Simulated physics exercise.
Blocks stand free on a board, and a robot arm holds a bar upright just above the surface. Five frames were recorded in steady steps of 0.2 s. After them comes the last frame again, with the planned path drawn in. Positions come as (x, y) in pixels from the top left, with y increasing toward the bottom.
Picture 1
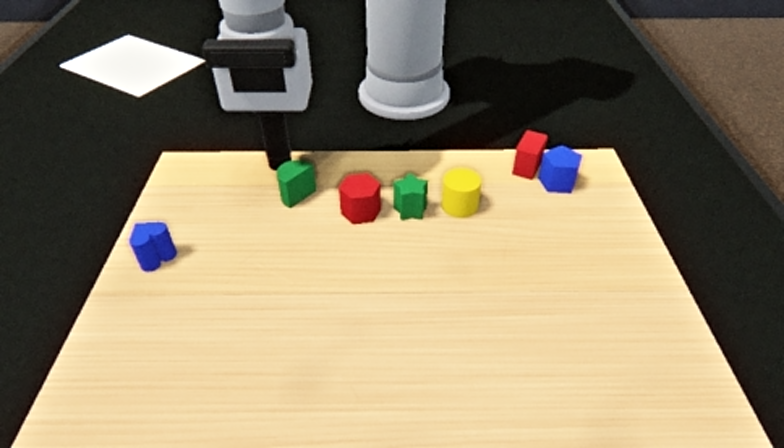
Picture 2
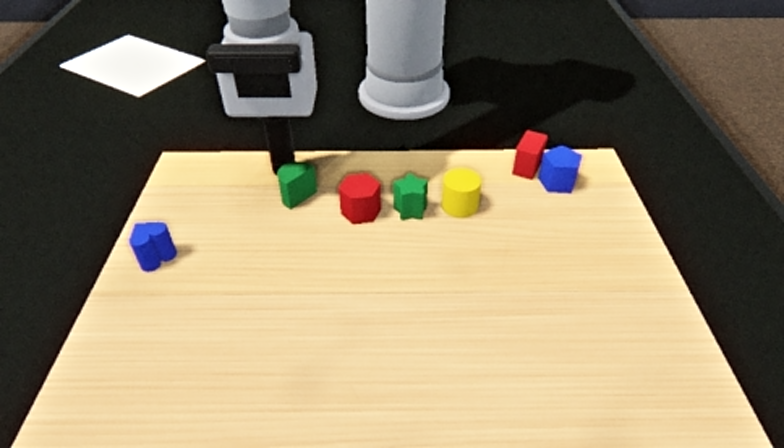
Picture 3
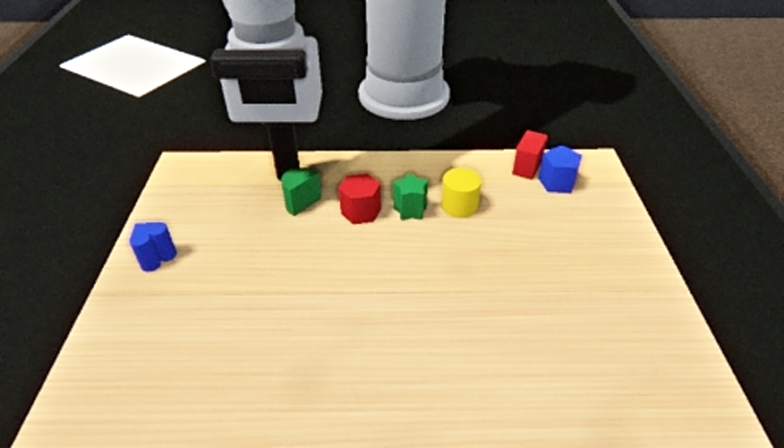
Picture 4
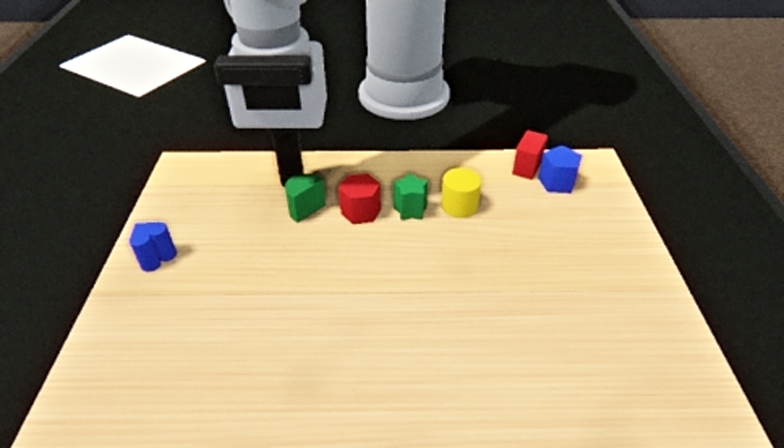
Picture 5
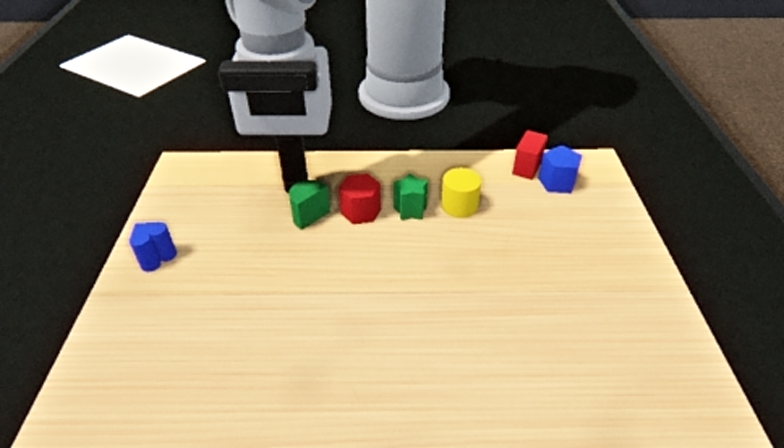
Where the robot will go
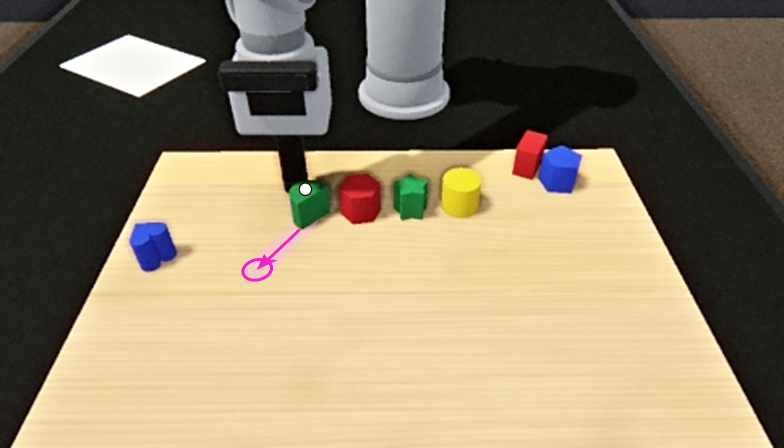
Robot arm sliding a green block slightly down and right toward a red hexagonal block, while the other coloured blocks stay still.
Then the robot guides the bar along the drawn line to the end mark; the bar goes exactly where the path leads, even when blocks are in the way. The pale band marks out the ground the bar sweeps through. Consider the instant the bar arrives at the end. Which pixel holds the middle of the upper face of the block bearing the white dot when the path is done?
Somewhere near (316, 216).
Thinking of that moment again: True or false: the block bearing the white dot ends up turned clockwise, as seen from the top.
False
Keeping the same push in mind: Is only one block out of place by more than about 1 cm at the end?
Yes, that is how it ends up.
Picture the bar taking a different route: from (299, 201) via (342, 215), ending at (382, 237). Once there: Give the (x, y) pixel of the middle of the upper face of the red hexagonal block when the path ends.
The centre of its top will be at (394, 189).
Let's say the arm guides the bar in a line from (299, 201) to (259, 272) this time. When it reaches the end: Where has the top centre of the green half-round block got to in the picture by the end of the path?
For the centre of its top, I'd go with (308, 202).
The line goes from (299, 201) via (304, 223) and (283, 246), ending at (257, 270); the dot is on the green half-round block.
The first path, step by step. One third of the way, bar (302, 211); green half-round block (316, 211), turned 20° anticlockwise.
Two thirds of the way, bar (280, 234); green half-round block (316, 216), turned 35° anticlockwise.
At the end, bar (254, 258); green half-round block (316, 216), turned 35° anticlockwise; red hexagonal block unmoved.
